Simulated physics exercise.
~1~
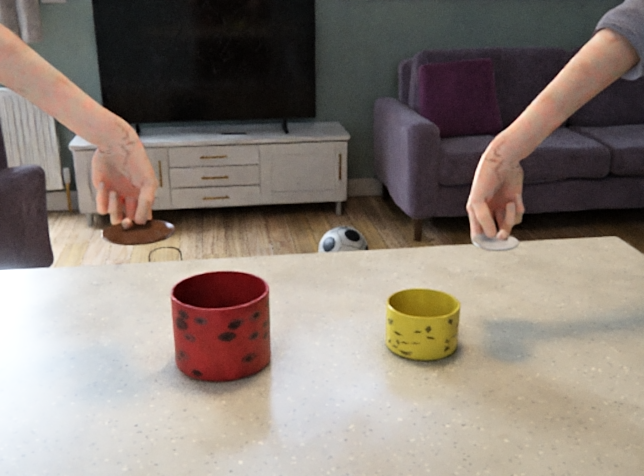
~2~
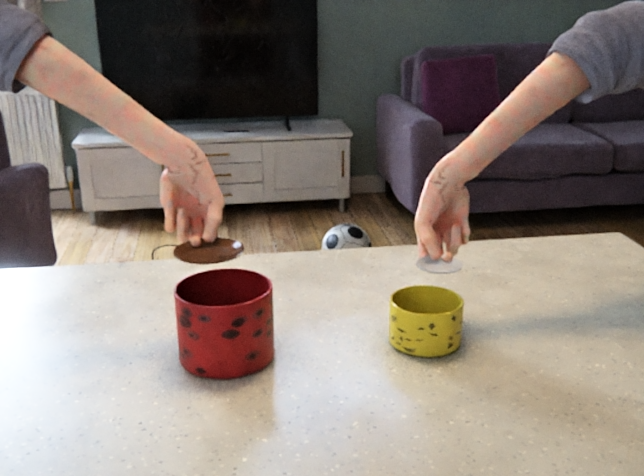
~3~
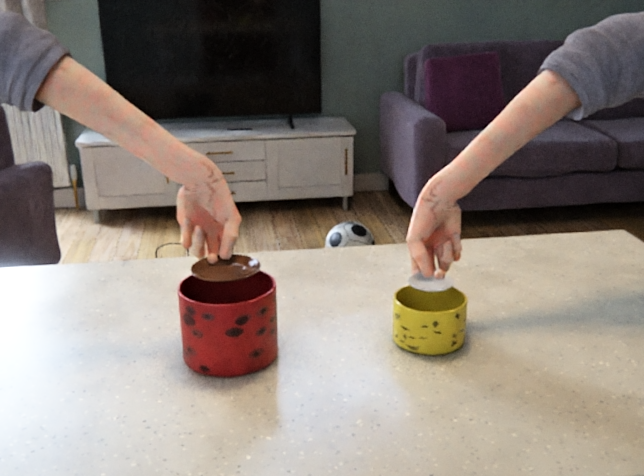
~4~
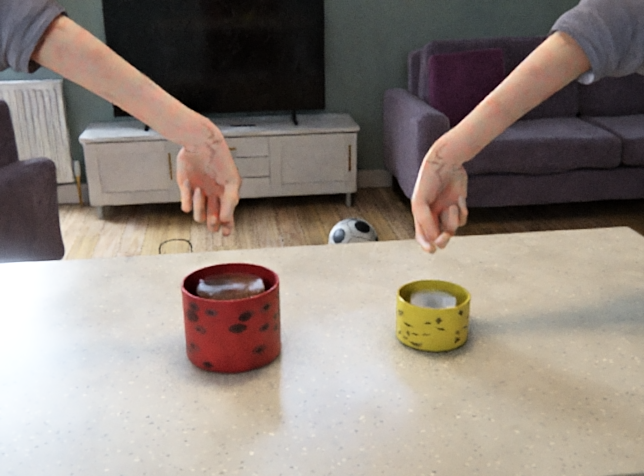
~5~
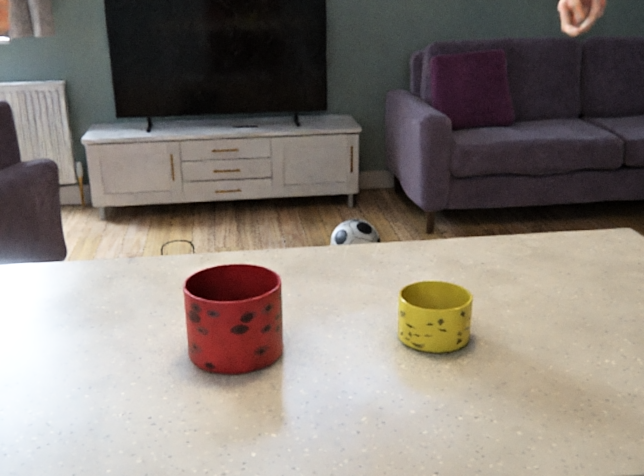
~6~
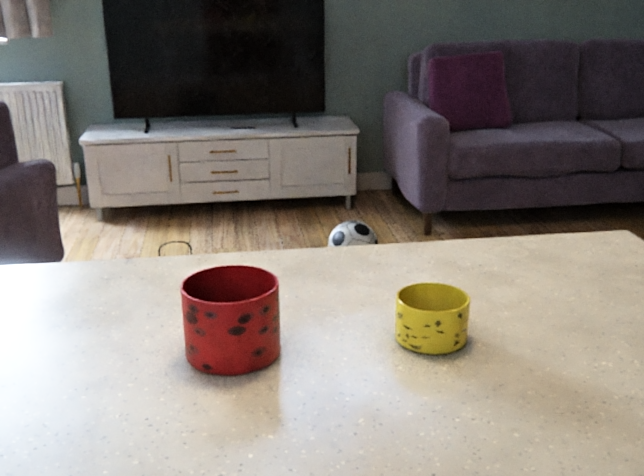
On a pale counter, two hands release a brown disc and white disc, which drop inside red and yellow pots.
